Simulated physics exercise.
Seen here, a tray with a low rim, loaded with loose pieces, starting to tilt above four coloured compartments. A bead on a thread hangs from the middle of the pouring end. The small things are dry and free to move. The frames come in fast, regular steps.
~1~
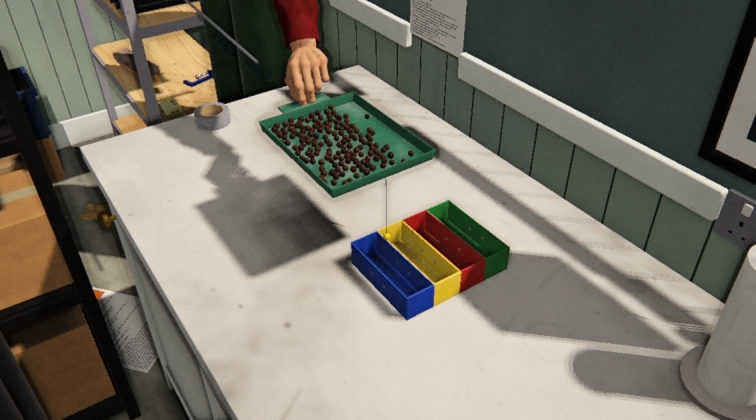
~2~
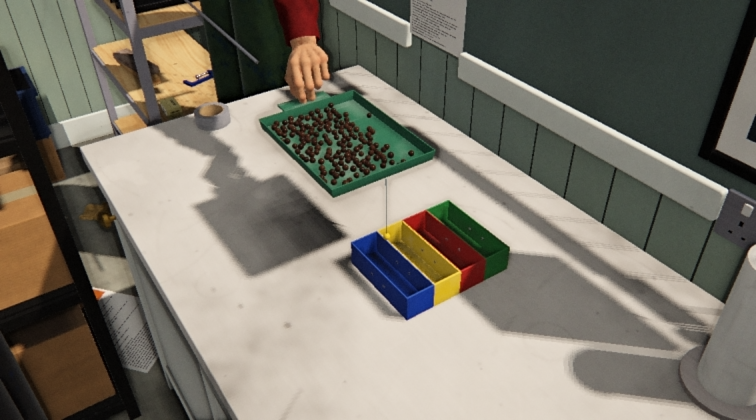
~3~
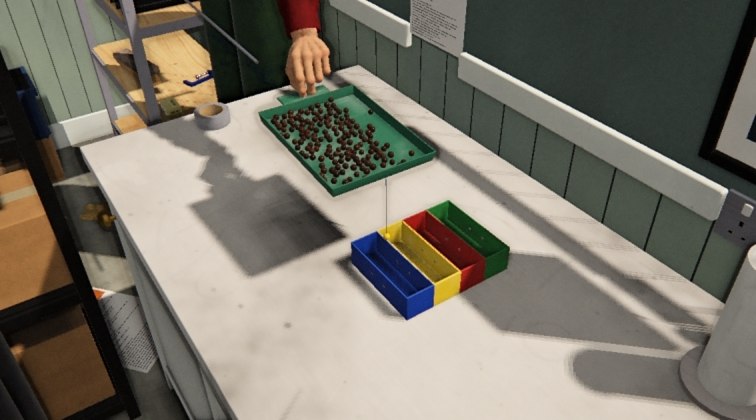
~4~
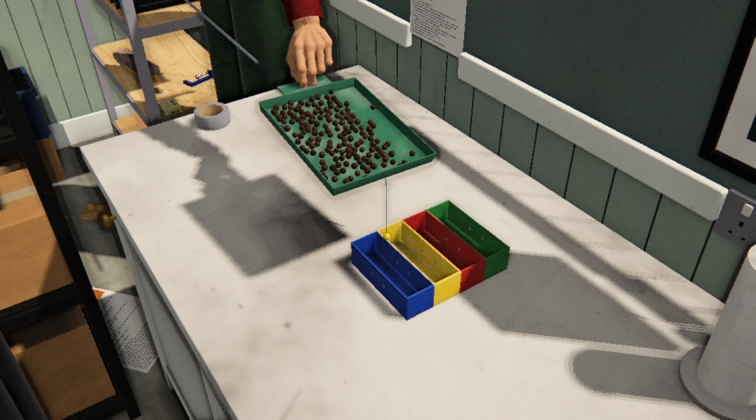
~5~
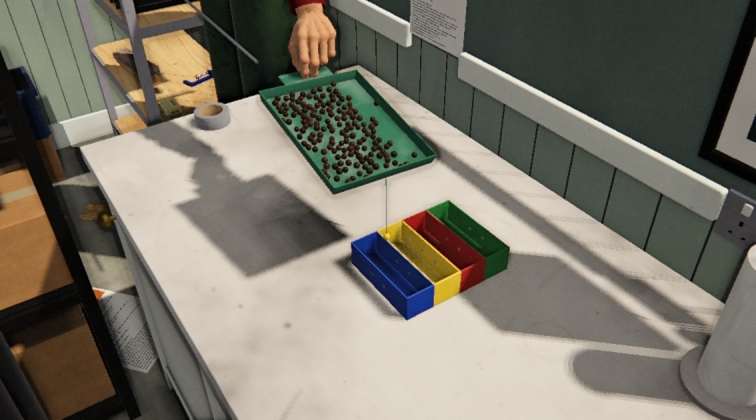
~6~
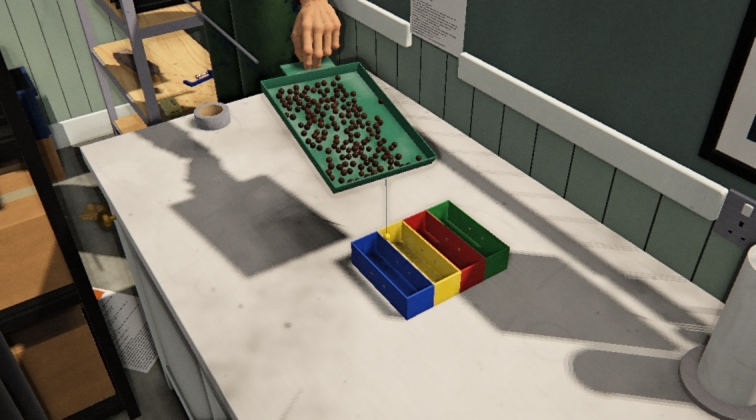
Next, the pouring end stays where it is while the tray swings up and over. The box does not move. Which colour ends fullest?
It favours the red compartment.
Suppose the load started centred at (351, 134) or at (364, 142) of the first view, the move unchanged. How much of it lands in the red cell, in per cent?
In turn 50 and 60 in a hundred.
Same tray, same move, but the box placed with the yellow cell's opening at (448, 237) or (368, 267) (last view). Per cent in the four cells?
Roughly 90 per cent, and 40 per cent.
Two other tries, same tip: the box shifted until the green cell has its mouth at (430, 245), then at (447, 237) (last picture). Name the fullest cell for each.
At the first place the cell in green, at the second green.
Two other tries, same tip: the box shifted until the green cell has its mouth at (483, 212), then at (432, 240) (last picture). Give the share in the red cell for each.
In turn 10 and 10 in a hundred.
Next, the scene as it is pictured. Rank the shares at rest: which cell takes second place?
Next in line is the yellow one.
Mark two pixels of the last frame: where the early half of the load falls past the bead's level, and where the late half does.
First near (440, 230), later near (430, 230).
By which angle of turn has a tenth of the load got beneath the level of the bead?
At about 65°.
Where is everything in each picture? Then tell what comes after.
In the first picture, corners of the pouring end at (333, 188) and (433, 150), level; middle of the load at (330, 144), chocolate balls; bead on its thread at (386, 236); blue cell at (420, 300); yellow cell at (447, 287); red cell at (472, 274); green cell at (497, 262).
In the second picture, corners of the pouring end at (333, 188) and (433, 150), level; middle of the load at (330, 143).
In the third picture, corners of the pouring end at (333, 187) and (433, 151), tipped barely, lowest at the right corner; middle of the load at (330, 140).
In the fourth picture, corners of the pouring end at (334, 187) and (434, 153), tipped a little, lowest at the right corner; middle of the load at (330, 135).
In the fifth picture, corners of the pouring end at (335, 186) and (434, 154), tipped a little, lowest at the right corner; middle of the load at (332, 131).
In the sixth picture, corners of the pouring end at (336, 185) and (435, 156), tipped clearly, lowest at the right corner; middle of the load at (337, 128), nearly all on the move; blue cell at (420, 300); yellow cell at (447, 287); red cell at (472, 274); green cell at (497, 262).
Soon, tray tipped steeply; most on the tray; a small part in the red cell; a stray few in the green cell; a stray few in the yellow cell; a small part falling or outside the box.
A while on, tray tipped past a quarter turn; a small part on the tray; about a third in the red cell; a small part in the yellow cell; a small part in the green cell; a stray few in the blue cell; about a quarter falling or outside the box.
Towards the end, tray tipped past a quarter turn; about two thirds in the red cell; about a quarter in the yellow cell; a small part in the green cell; a small part in the blue cell; a stray few falling or outside the box.
Finally, tray tipped past a quarter turn; about two thirds in the red cell; about a quarter in the yellow cell; a small part in the green cell; a small part in the blue cell; a stray few outside the box.
